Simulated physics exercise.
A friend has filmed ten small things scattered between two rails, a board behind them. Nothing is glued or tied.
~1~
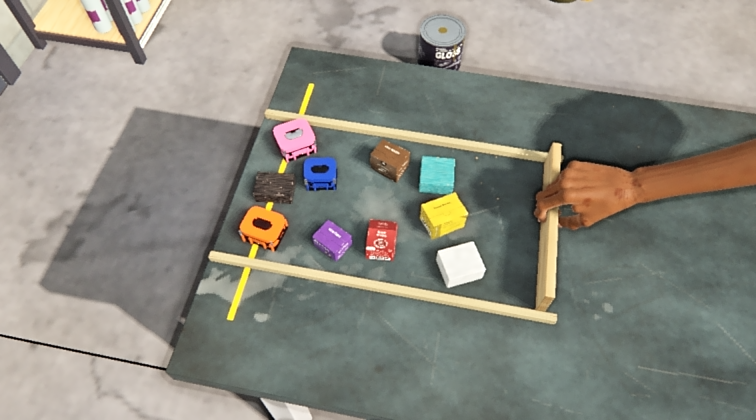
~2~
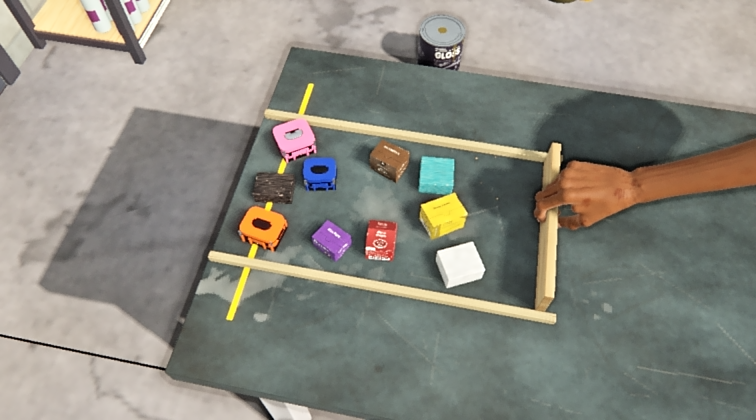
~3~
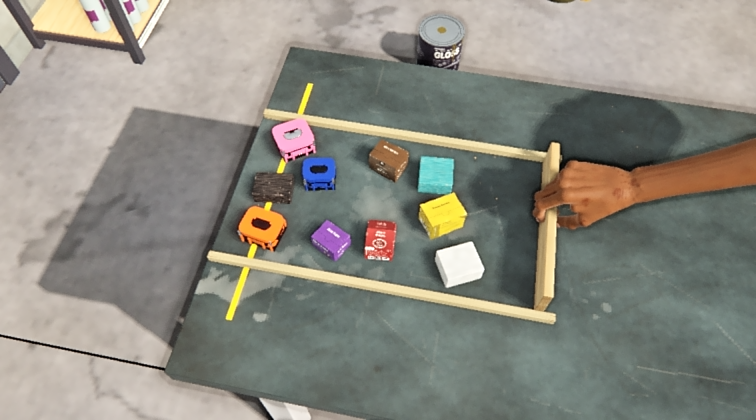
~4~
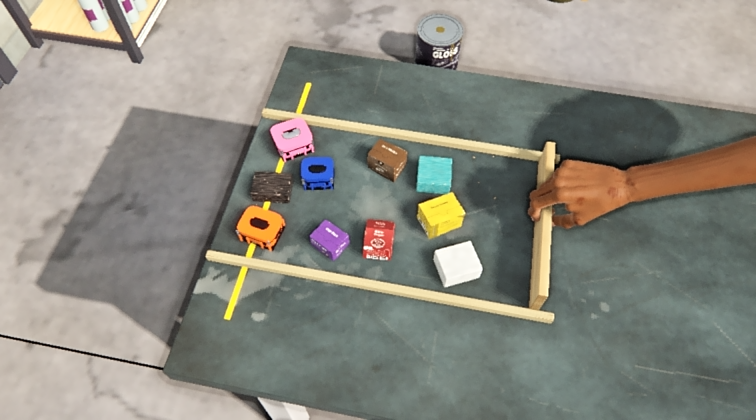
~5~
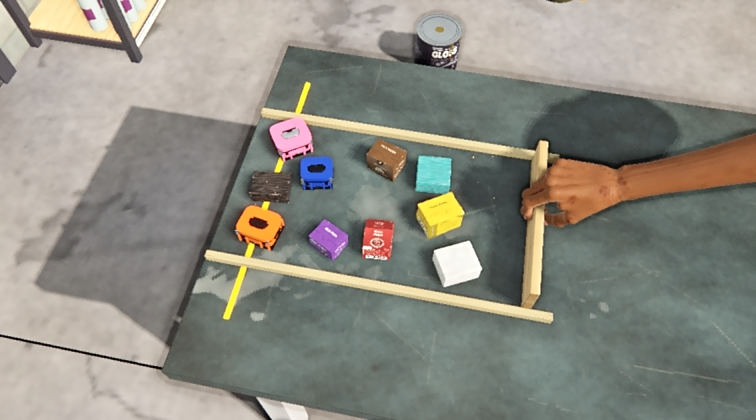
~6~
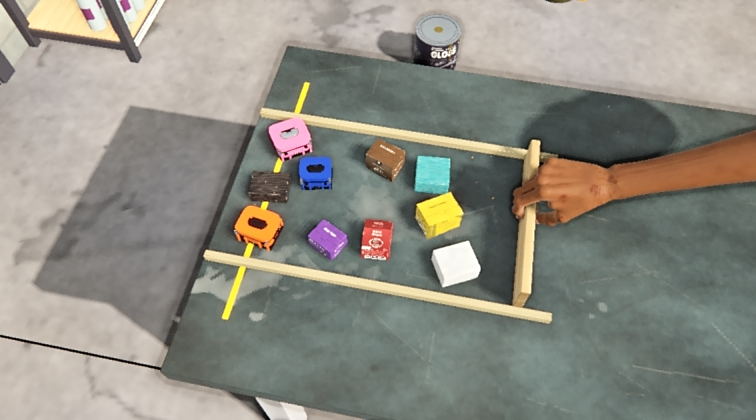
On a dark green tabletop, ten small coloured blocks and cases lie scattered between two wooden rails, some by a yellow tape line, while a hand at the right slides a wooden board slightly left without touching them.
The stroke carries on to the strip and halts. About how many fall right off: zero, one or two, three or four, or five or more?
The number that fall off is five or more.
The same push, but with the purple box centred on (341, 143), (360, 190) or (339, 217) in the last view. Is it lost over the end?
Place by place, it falls; holds on; goes over.
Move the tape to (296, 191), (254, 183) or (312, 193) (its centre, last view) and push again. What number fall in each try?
It would be 3, 7 and 2.
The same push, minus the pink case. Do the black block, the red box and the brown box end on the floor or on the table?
The black block comes down, the red box drops off, the brown box comes down.
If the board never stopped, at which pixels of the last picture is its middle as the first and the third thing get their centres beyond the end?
Its middle is around (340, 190) and later (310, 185).
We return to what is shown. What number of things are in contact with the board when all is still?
In contact: 3.
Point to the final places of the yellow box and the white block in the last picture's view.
The yellow box stops around (253, 176); the white block around (239, 218).
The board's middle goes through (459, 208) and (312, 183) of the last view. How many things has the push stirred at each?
By then 2, and 10.
Soon after, none off yet; black block at rest near (270, 187); orange case at rest near (259, 228); pink case at rest near (291, 139).
Then, none off yet; black block at rest near (269, 188); orange case moved about its own width near (229, 222); pink case moved a little near (278, 136).
By the end, the number that fall off is five or more; fallen, red box, brown box, purple box, blue case, pink case, orange case and black block.
